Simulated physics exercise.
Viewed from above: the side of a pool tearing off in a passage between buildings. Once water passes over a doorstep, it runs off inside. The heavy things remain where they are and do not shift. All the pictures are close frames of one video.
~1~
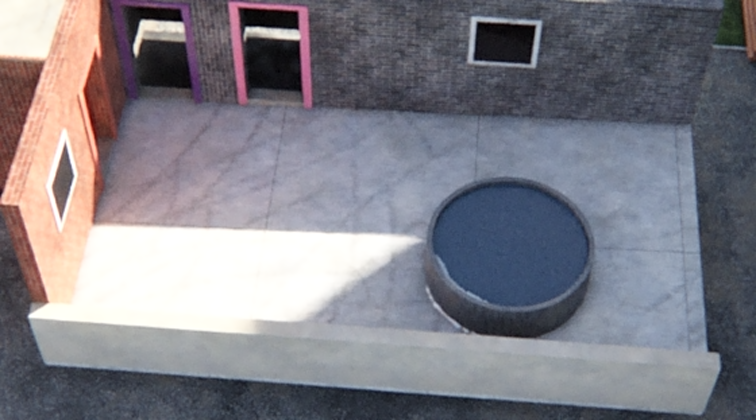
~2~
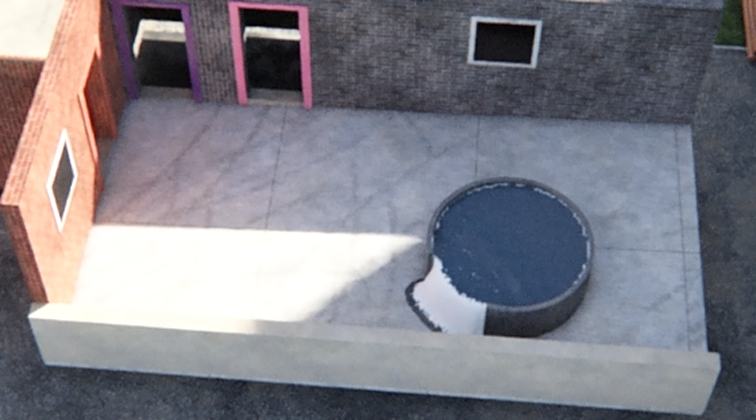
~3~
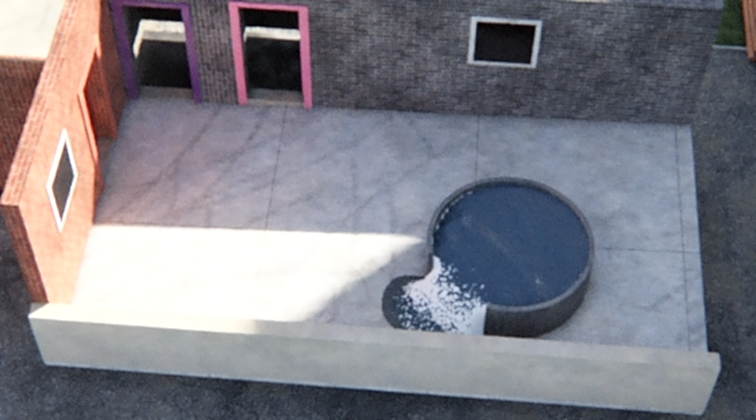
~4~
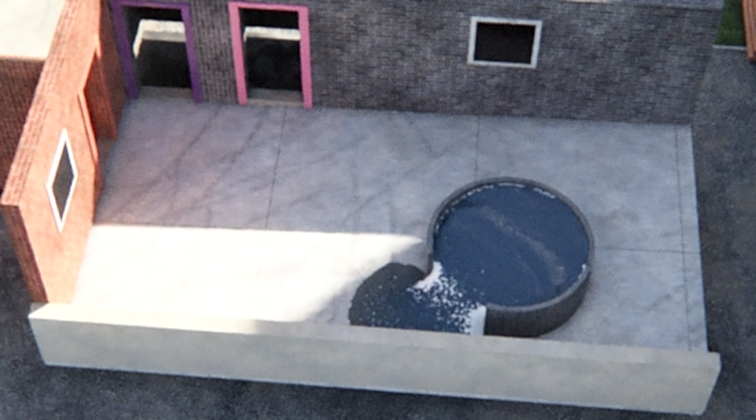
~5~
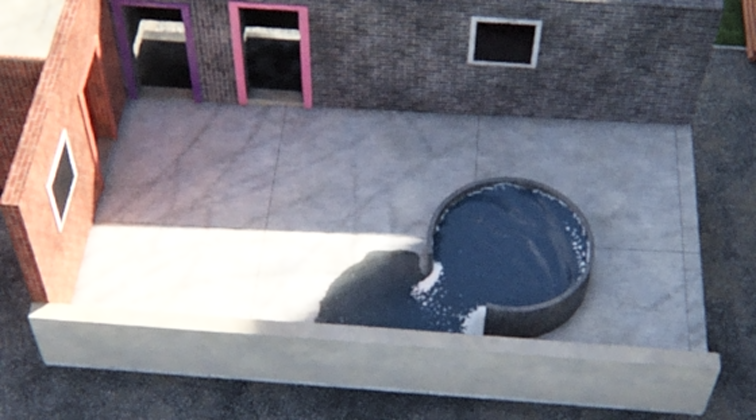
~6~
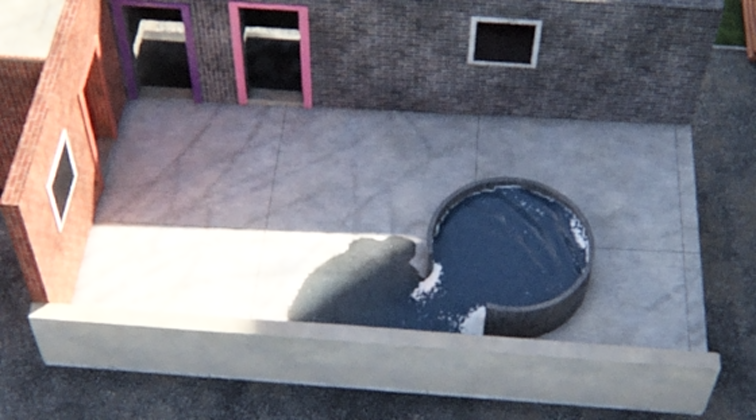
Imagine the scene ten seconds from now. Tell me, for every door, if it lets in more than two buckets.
Result: The red door will be deluged; the pink door will not go over two buckets; the purple door will be deluged.
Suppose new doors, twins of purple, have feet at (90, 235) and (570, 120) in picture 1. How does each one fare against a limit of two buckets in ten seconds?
One after the other: Is over, is under.
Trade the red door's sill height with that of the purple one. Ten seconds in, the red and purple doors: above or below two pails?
Outcome - red door tops the limit, purple door tops the limit.
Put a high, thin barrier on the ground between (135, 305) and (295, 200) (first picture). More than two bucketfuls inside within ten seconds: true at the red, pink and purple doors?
The red door falls short, the pink door falls short, the purple door exceeds the limit.
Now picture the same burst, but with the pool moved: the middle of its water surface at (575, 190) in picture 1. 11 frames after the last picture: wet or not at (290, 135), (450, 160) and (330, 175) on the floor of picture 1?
So, in the order given, I'd say unaffected, unaffected, unaffected.
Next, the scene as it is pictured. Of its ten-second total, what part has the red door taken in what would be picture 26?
My estimate is close to 10 per cent.
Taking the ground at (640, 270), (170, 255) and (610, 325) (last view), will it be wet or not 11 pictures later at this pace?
First spot not wet, second soaked, third soaked.
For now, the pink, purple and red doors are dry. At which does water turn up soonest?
That would be the red one.
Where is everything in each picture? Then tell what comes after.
In the first picture, still water in the pool at (510, 245).
In the second picture, water pours out at (450, 303) and has run to a hidden place.
In the third picture, water pours out at (450, 305) and has run to (391, 292).
In the fourth picture, water pours out at (450, 306) and has run to (358, 326).
In the fifth picture, the front is at a hidden place, out from the gap at (450, 306).
In the sixth picture, water pours out at (450, 305) and has run to a hidden place.
A moment on, water covers 20 % of the floor; the red door not reached, the pink door not reached, the purple door not reached.
Next, water covers 35 % of the floor; the red door not reached, the pink door not reached, the purple door not reached.
Then, water covers 50 % of the floor; the red door under two buckets in, the pink door not reached, the purple door under two buckets in.
Later, water covers 55 % of the floor; the red door over two buckets in, the pink door wet at the sill, nothing in, the purple door far over two buckets in.
In the end, water covers 80 % of the floor; the red door over two buckets in, the pink door wet at the sill, nothing in, the purple door far over two buckets in.
